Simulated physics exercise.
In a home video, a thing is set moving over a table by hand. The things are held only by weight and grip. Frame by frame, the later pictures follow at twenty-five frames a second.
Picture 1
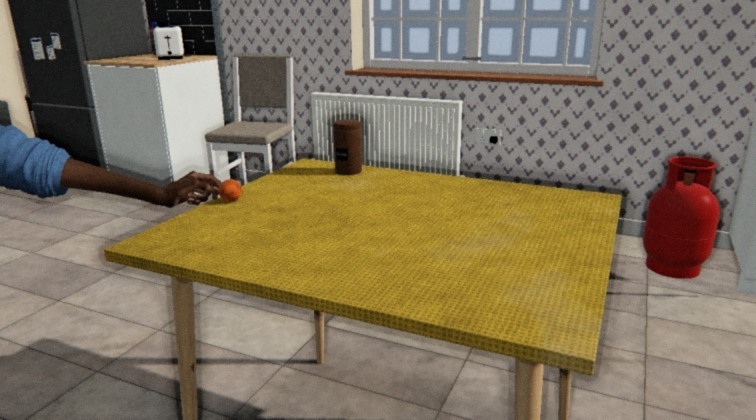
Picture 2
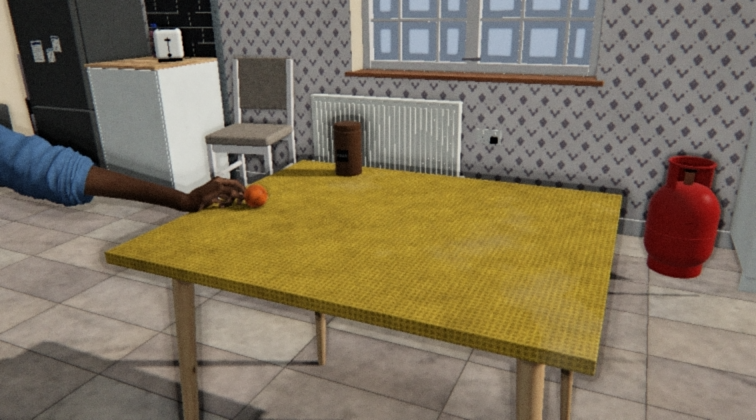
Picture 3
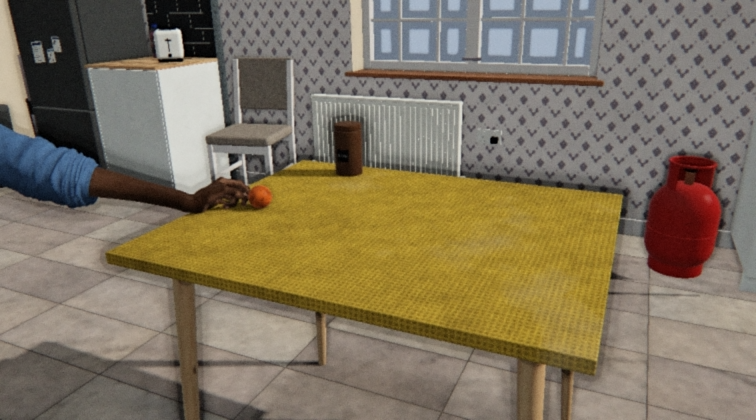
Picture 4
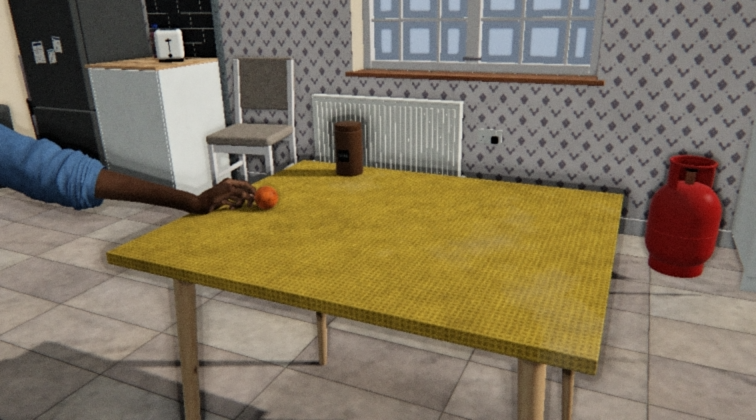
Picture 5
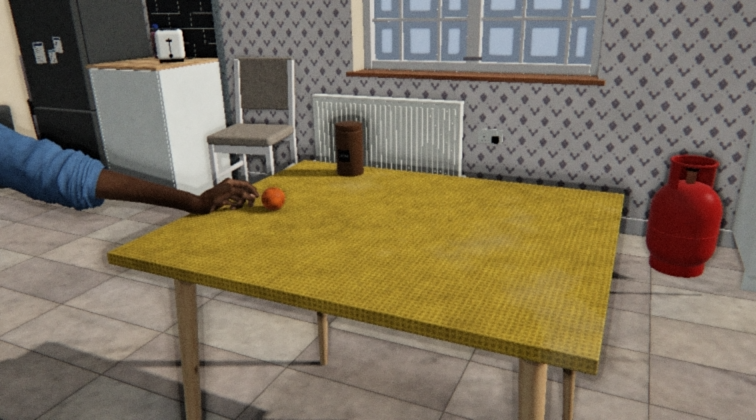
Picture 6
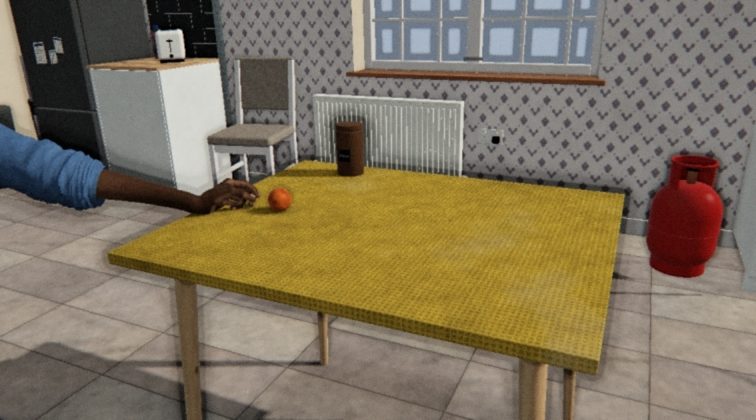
A hand pushes an orange ball a short way right across a yellow table.
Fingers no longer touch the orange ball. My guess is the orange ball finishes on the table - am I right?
Yes, it finishes on the table.
Then, 0.10 s on from there, orange ball shifted about its own width near (294, 202).
Then, 0.30 s on from there, orange ball shifted well along near (316, 205).
Then, 0.50 s on from there, orange ball shifted well along near (330, 207).
In the end, moved from the start, orange ball. At the end, from the last picture's camera, orange ball near (335, 208).
